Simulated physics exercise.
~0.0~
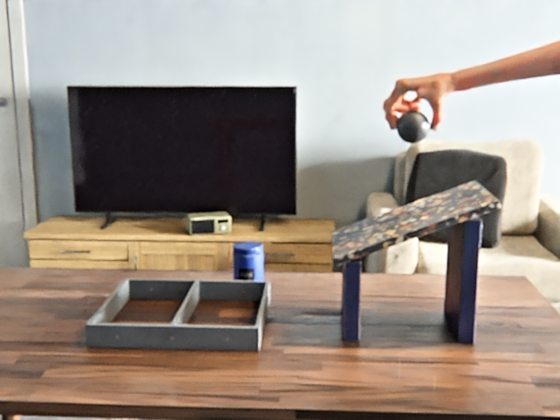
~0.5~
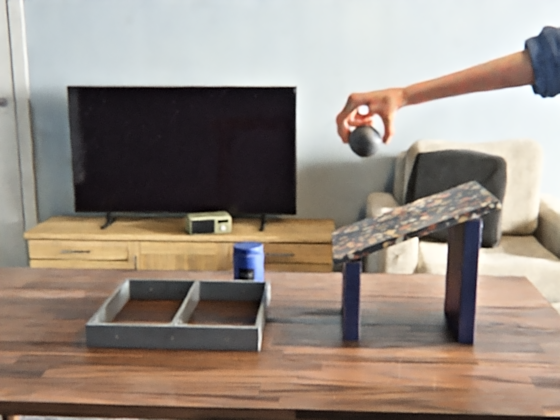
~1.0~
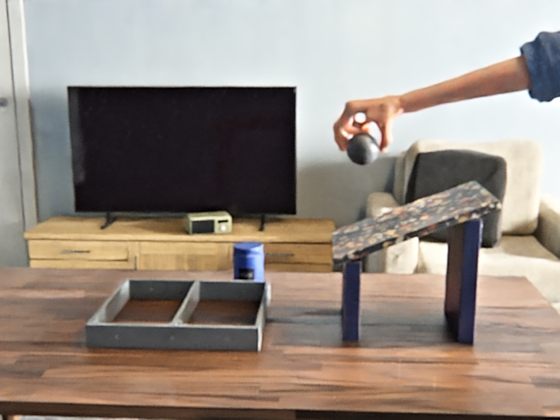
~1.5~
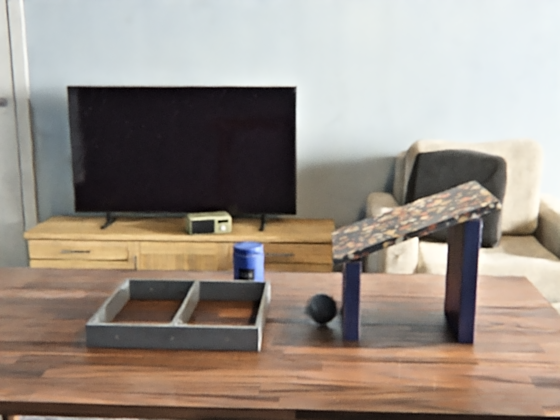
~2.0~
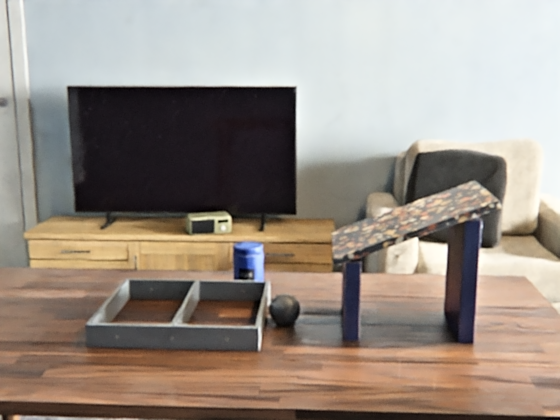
On a wooden table in a living room, a hand carried a grey ball left past the top of a speckled ramp and let go, and the ball dropped to the table and moved left, ending up just outside the two-bay tray near a blue jar.
